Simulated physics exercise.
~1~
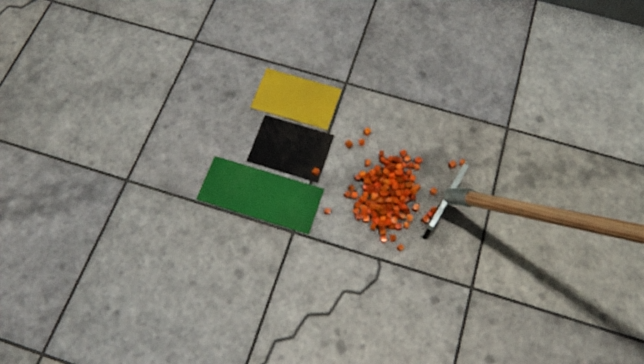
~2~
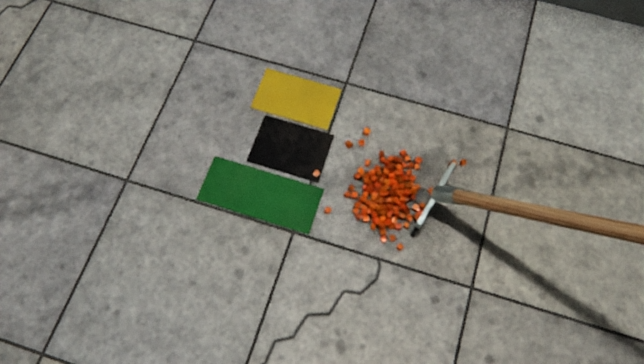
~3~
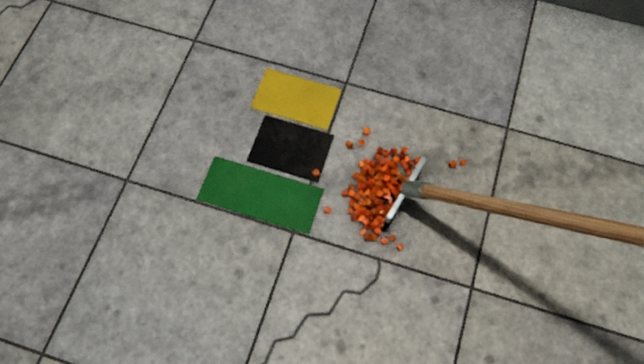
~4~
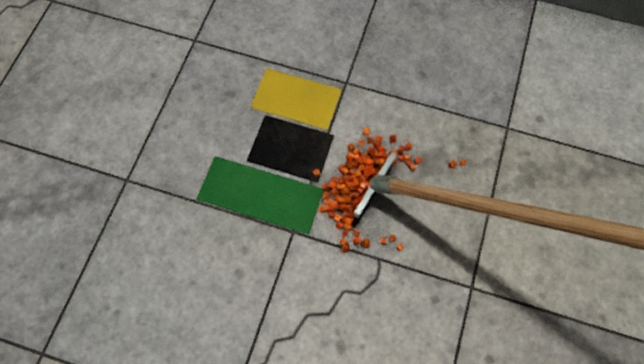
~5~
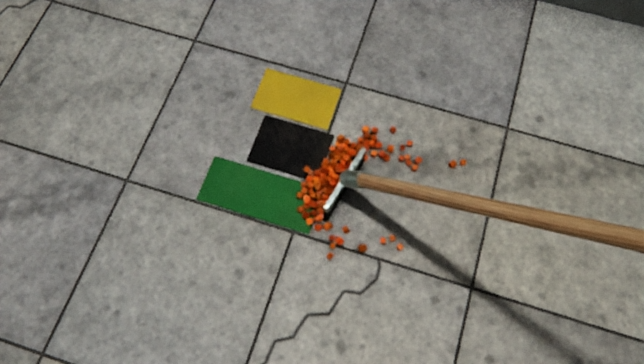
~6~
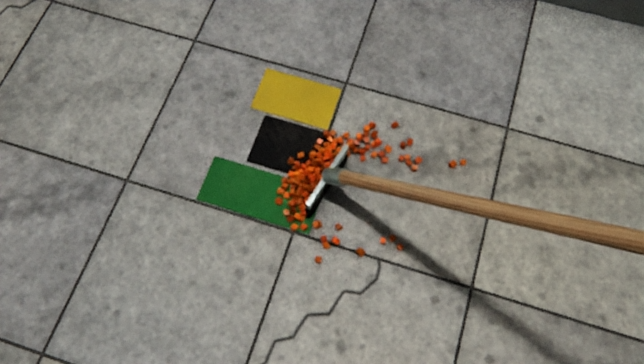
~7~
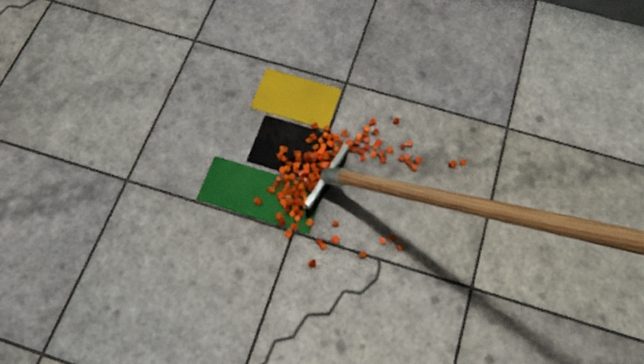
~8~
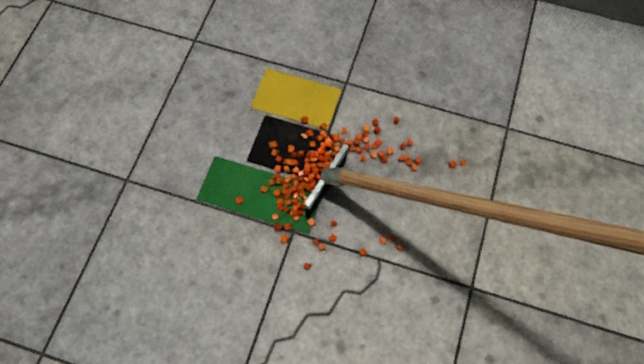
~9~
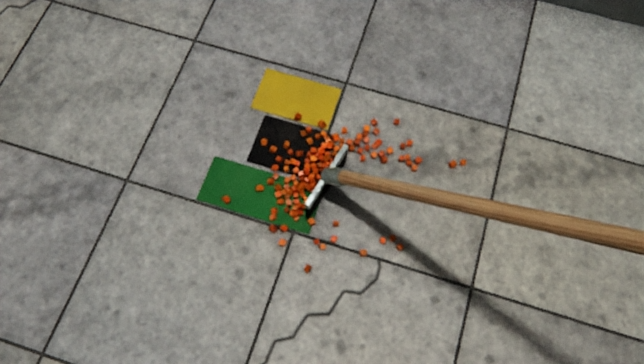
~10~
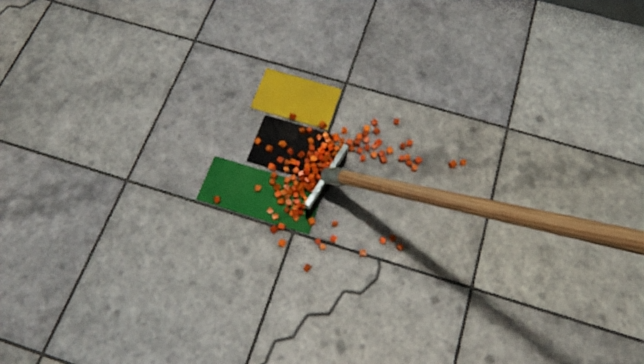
At first, a heap of small orange carrot pieces lies on grey tiles, with a wooden-handled squeegee to its right and yellow, black and green mats to its left. The squeegee moves left, meets the heap and pushes it toward the mats, leaving a few stray pieces behind. As it advances, the pieces spread around the blade and spill onto the green and black mats. The blade then stops near the mats' right edges, while some loose pieces roll a little farther. Finally, the carrot lies scattered over the green and black mats and the bare tiles.
